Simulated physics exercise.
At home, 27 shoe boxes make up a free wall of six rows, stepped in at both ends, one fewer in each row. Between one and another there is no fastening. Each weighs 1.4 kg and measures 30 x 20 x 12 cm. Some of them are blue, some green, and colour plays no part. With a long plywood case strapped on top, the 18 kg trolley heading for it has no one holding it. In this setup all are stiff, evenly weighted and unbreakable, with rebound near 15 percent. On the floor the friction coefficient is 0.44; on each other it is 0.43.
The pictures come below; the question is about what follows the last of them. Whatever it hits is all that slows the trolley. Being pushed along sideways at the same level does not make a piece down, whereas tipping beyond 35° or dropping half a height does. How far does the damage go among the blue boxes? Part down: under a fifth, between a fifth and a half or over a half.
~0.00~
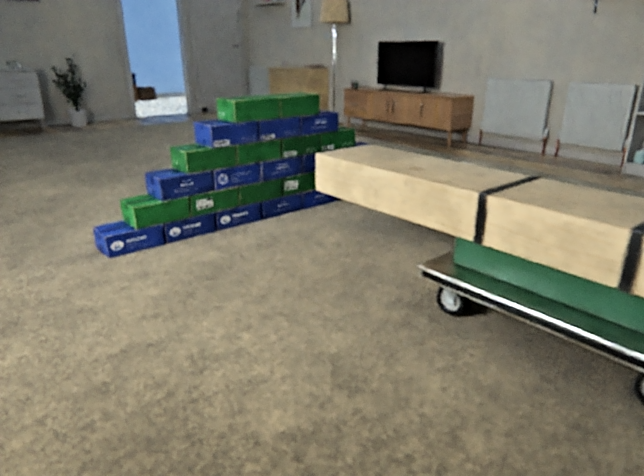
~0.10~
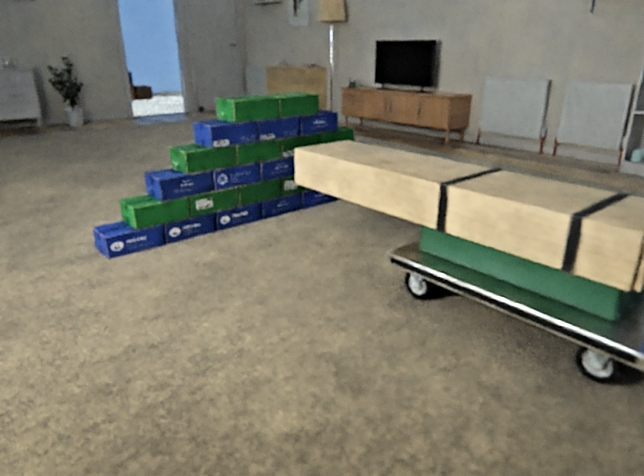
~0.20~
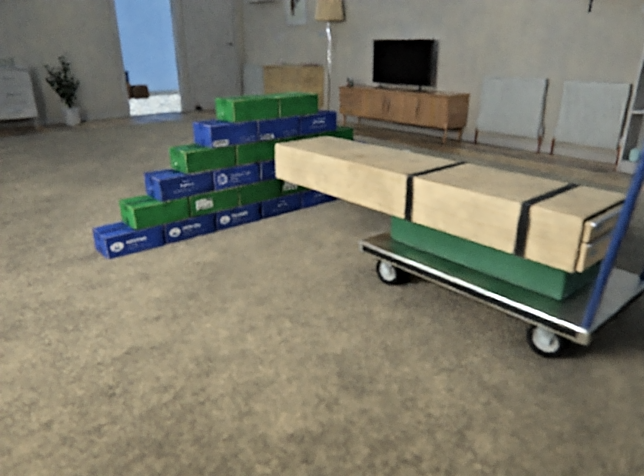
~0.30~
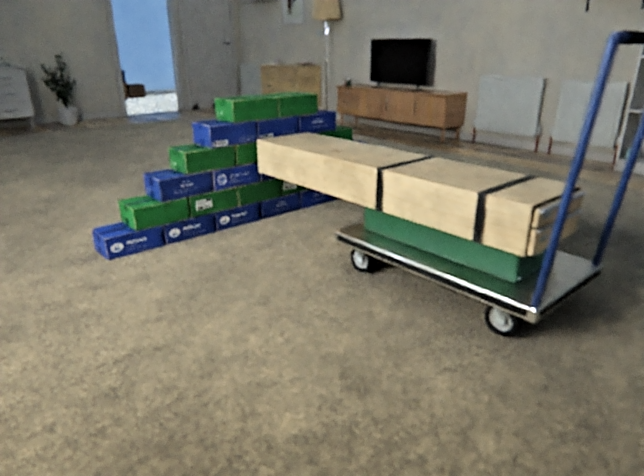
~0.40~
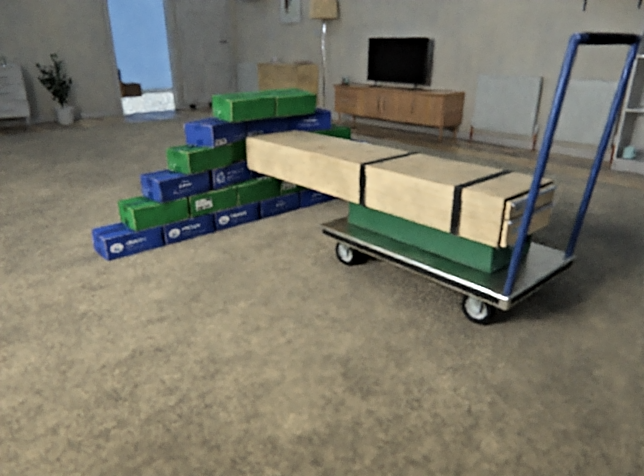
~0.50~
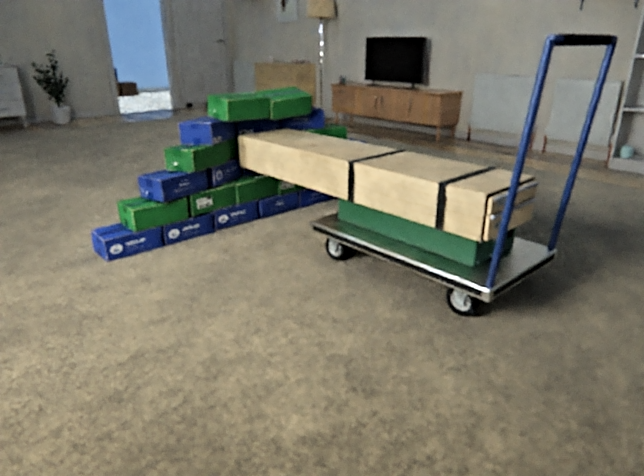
Count: A fifth through a half of the pieces.
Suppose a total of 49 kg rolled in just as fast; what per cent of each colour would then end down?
Down at the end: Blue 40 per cent, green 50 per cent.
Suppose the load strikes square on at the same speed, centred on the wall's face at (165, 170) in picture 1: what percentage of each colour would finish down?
The blue ones would be 10 per cent down and the green ones 20 per cent.
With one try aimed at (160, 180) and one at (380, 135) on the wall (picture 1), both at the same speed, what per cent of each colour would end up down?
Down by colour - blue: 10%, then 10%; green: 10%, then 10%.
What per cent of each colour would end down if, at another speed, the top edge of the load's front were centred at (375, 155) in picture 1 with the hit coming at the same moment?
Down at the end: Blue 40 per cent, green 50 per cent.
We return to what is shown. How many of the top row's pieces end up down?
The number comes to 2.
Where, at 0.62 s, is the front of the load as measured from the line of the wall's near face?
It has gone roughly 20 centimetres beyond.
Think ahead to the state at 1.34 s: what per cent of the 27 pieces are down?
At that instant, 45 percent.
Around 0.62 s, load 22 cm past the wall's line, still rolling; none of the 15 blue boxes down (0 of 27 in all colours); top blue box tipped 8°; top green box tipped 23°.
Around 0.82 s, load 30 cm past the wall's line, still rolling; 6 of the 15 blue boxes down (11 of 27 in all colours); top blue box tipped 41°, 9 cm lower; top green box tipped 11°, 7 cm lower.
Around 1.04 s, load 37 cm past the wall's line, still rolling; 6 of the 15 blue boxes down (12 of 27 in all colours); top blue box on its side; top green box on its side.
Around 1.34 s, load 45 cm past the wall's line, still rolling; 6 of the 15 blue boxes down (12 of 27 in all colours); top blue box upside down; top green box upside down.
Finally (2.4 s), load 54 cm past the wall's line, stopped; 6 of the 15 blue boxes down (12 of 27 in all colours); top blue box upside down; top green box on its side. That is 40 per cent. Seen by the last camera, middles, top blue box near (269, 163), top green box near (228, 169).
